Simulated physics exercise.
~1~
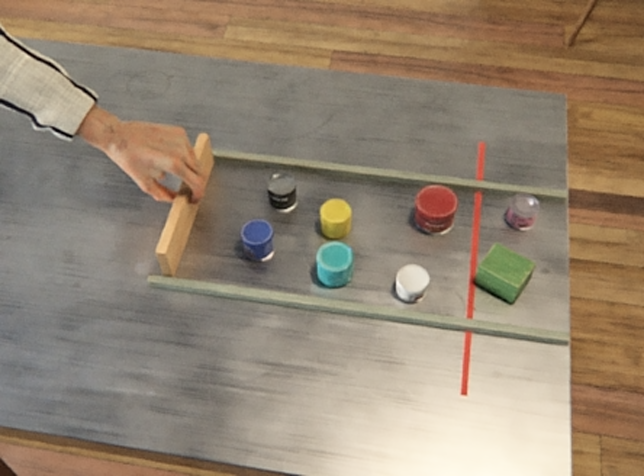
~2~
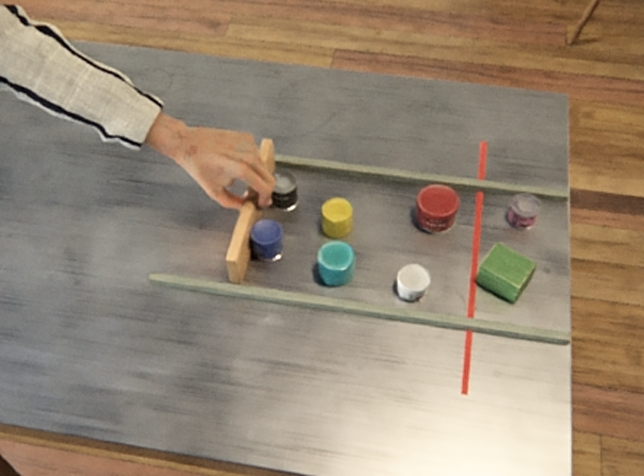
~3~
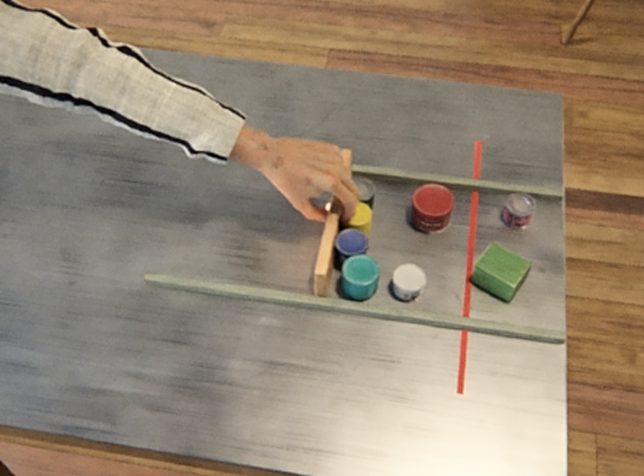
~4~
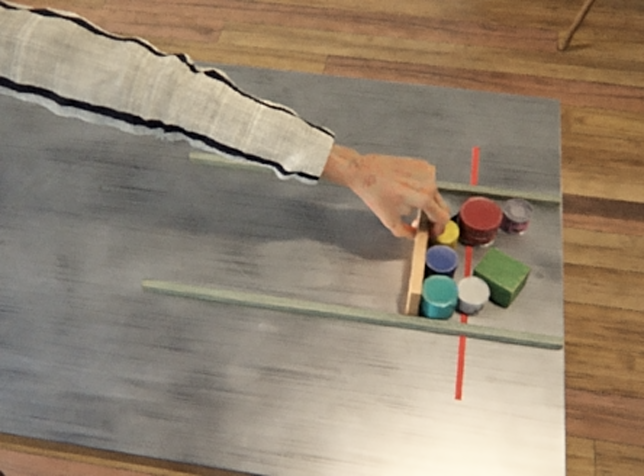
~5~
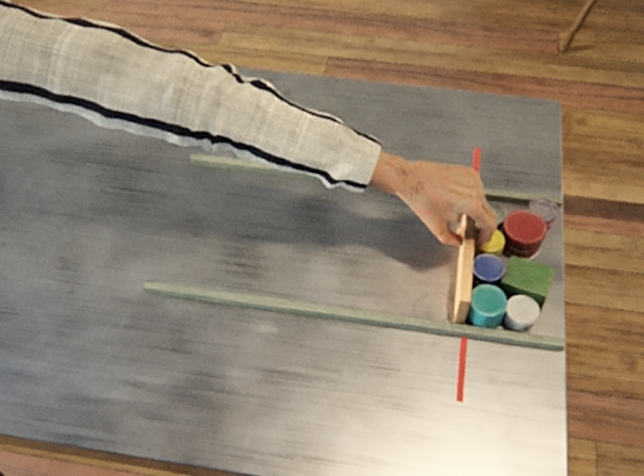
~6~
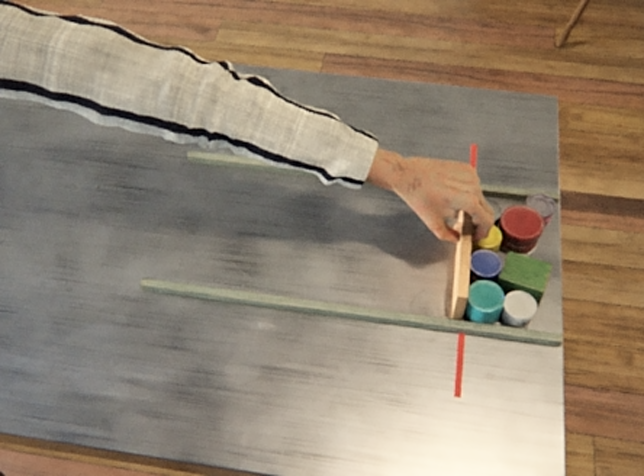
On a grey tabletop set over a wooden floor, a hand slides an upright wooden board rightward between two pale green rails, gathering small coloured pots and a green block, and stops around the red tape with the items bunched near the table's right edge, none fallen.
